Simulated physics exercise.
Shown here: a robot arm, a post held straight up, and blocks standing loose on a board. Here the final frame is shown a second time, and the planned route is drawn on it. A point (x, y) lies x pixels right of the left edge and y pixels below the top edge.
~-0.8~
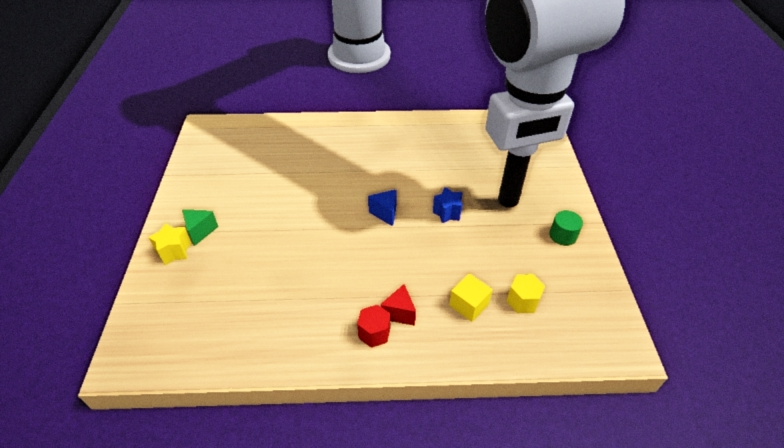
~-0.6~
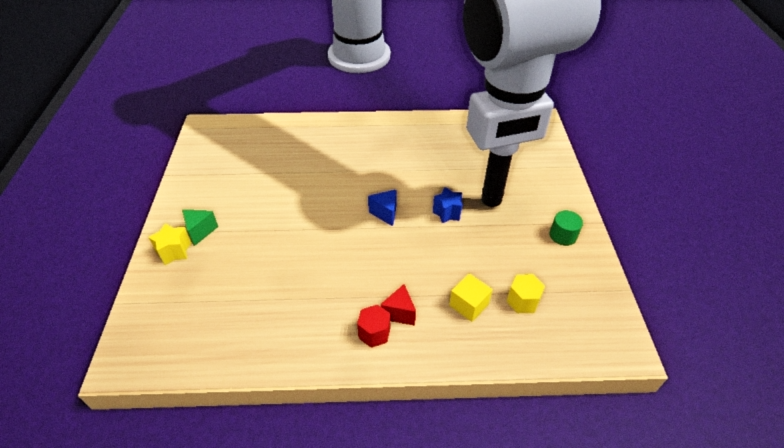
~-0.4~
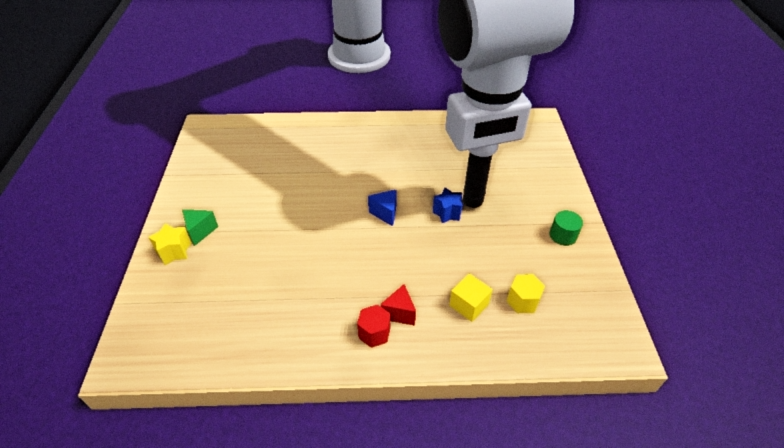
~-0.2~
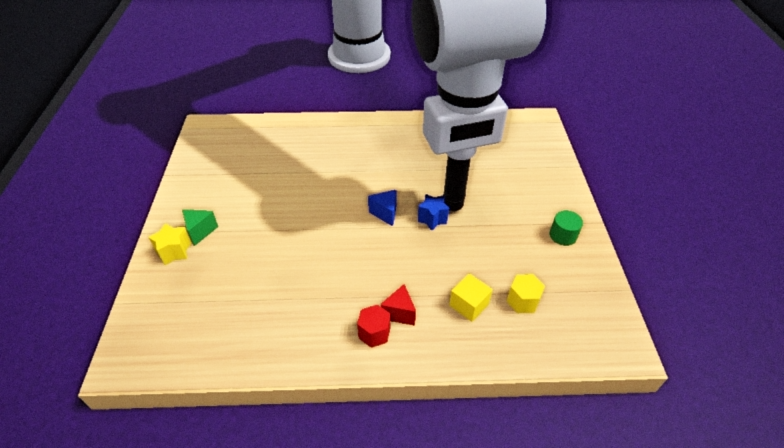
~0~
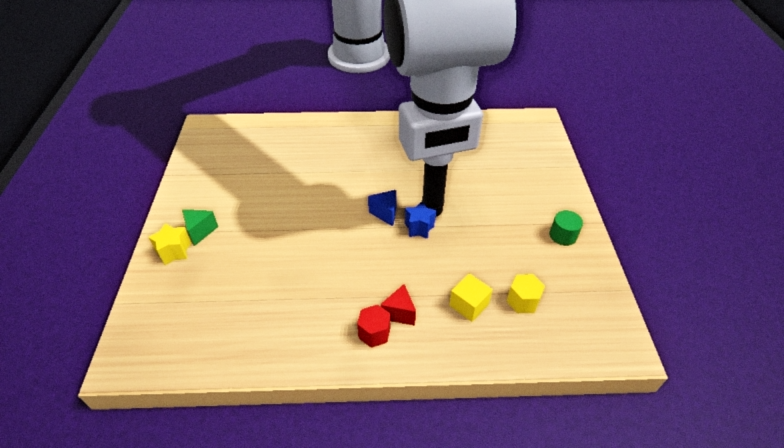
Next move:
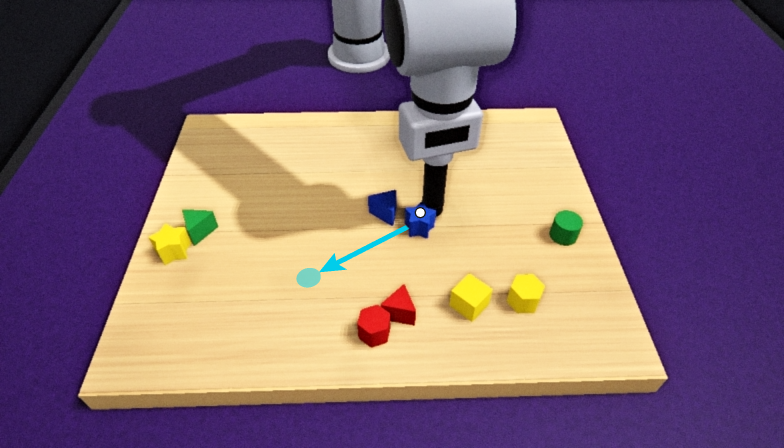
At first, a robot arm holds a black post upright to the right of a blue star on a wooden board scattered with colourful blocks. The post slides left until it meets the star, then pushes it a short way left and slightly toward the viewer, close to the still blue three-sided block.
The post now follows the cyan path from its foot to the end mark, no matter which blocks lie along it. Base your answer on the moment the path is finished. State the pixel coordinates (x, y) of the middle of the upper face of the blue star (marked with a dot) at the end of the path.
Just about (387, 244).
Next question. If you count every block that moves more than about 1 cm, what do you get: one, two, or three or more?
My prediction: One block.
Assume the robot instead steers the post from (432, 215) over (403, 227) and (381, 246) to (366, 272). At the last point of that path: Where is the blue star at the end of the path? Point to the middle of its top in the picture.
It sits at (399, 245).
Path on the board, straight from (432, 215) to (309, 278); the dot is on the blue star.
On the path given first. One third of the way, post (393, 230); blue star (393, 236), turned 40° anticlockwise.
Two thirds of the way, post (351, 251); blue star (387, 244), turned 85° anticlockwise.
At the end, post (308, 273); blue three-sided block in place; blue star (387, 244), turned 85° anticlockwise.
